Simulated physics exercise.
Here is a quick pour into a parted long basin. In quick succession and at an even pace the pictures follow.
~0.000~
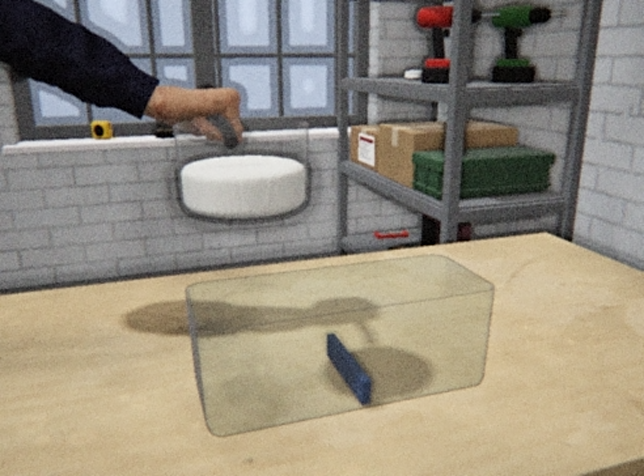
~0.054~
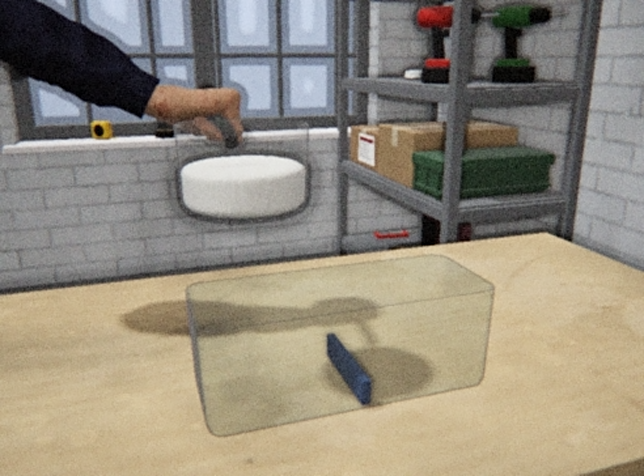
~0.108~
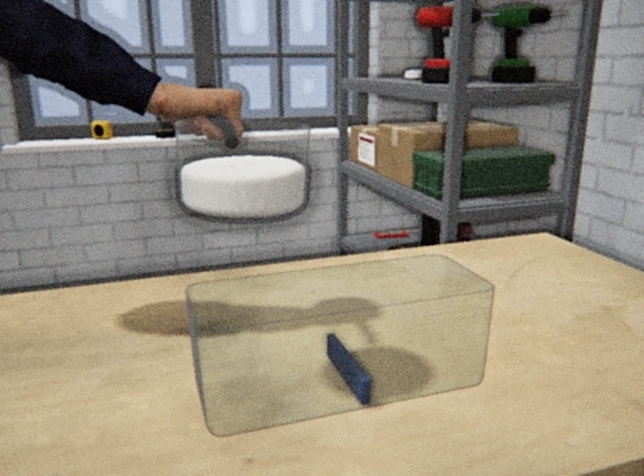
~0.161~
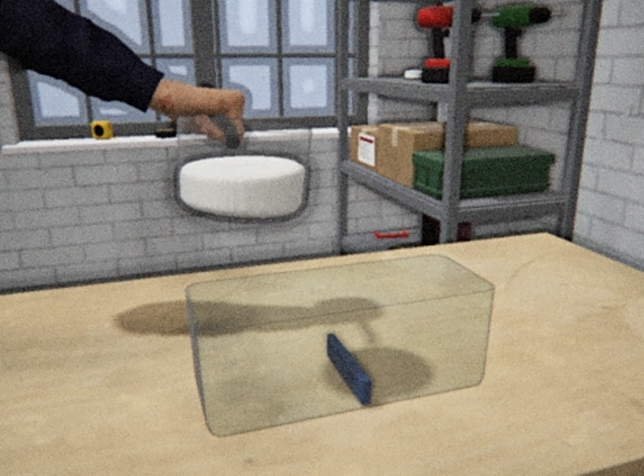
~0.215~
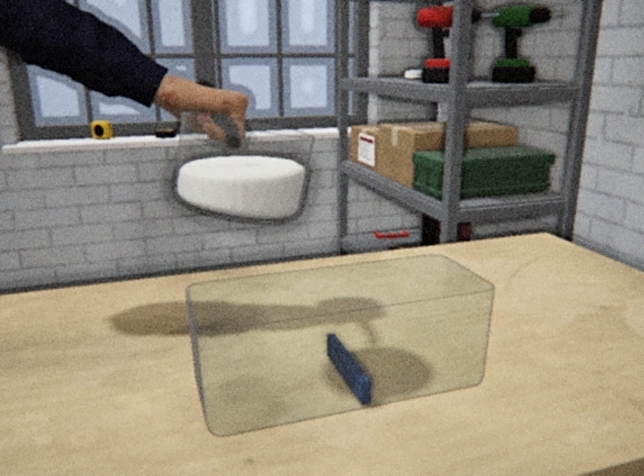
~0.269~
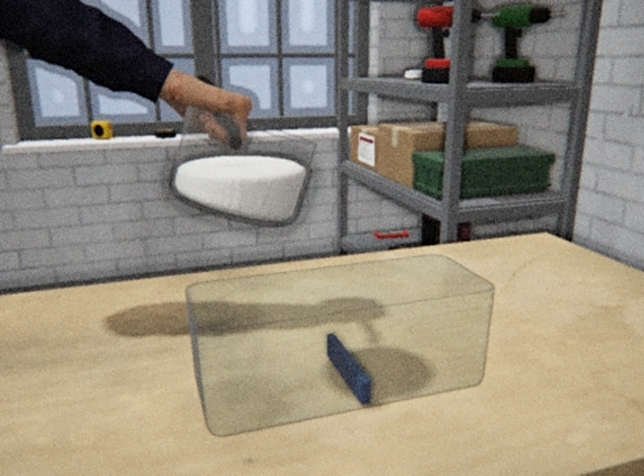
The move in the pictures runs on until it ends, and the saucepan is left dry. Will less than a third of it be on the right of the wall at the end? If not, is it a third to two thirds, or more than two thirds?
The portion right of the wall will reach one third yet stay within two thirds.
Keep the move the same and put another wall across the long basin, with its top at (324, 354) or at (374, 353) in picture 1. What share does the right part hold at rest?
Note: Roughly 90 % in case one, 10 % in case two.
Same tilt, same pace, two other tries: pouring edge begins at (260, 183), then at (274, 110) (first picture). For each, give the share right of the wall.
Estimate: 10 per cent, then 20 per cent.
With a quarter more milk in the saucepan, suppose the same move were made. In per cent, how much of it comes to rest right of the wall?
60 per cent.
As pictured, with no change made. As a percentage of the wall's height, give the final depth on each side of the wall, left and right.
Left side 30 percent, right side 40 percent.
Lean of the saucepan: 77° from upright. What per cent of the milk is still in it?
About 70 %.
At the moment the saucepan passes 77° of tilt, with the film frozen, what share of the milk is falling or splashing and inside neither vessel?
Estimate: 30 per cent, roughly.
A moment on, the saucepan is tipped on its side and 70 per cent is still to pour, 2 is left of the wall and 0 right of it.
Next, the saucepan is tipped right over and 14 per cent is still to pour, 20 is left of the wall and 50 right of it.
Then the saucepan is tipped right over and 0 per cent is still to pour, 44 is left of the wall and 54 right of it.
Later the saucepan is tipped right over and 0 per cent is still to pour, 45 is left of the wall and 54 right of it.
Finally, 45 per cent lies left of the wall, 54 right of it and 1 outside.
